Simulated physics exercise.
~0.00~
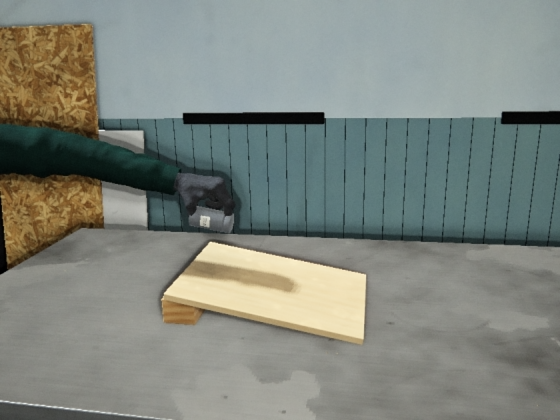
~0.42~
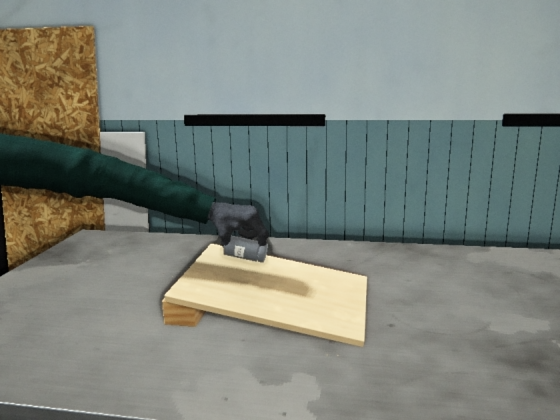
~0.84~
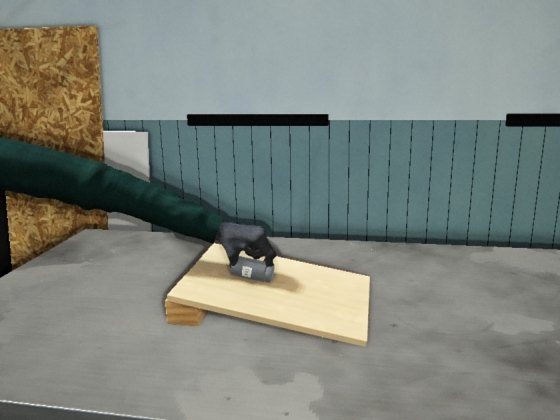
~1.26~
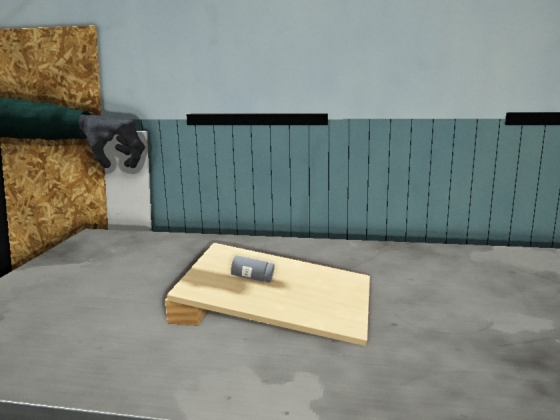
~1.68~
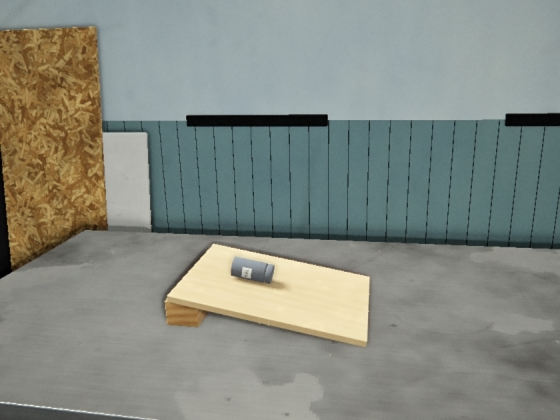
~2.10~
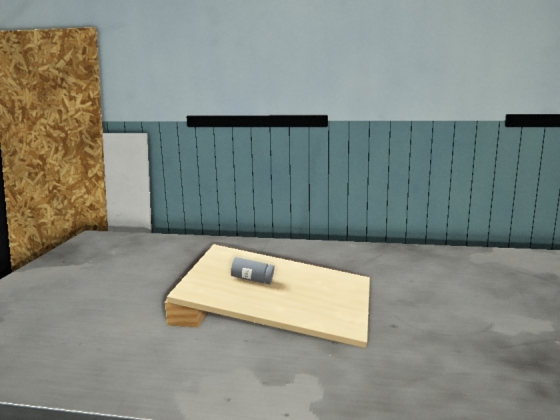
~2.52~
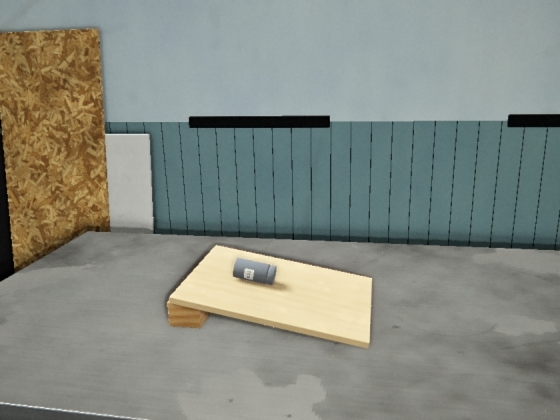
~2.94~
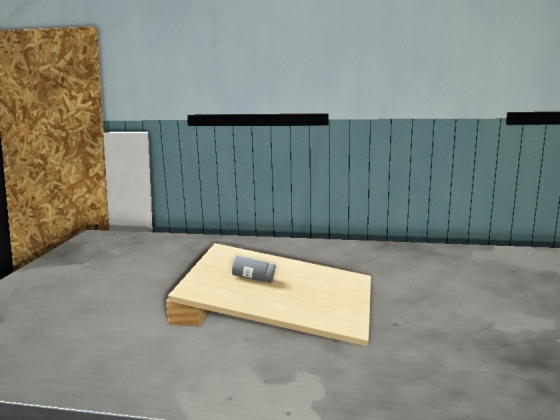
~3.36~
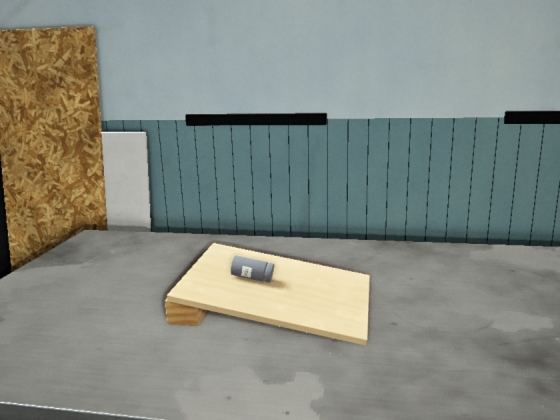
A grey shaker is laid on its side on a tilted board by a gloved hand and stays put.
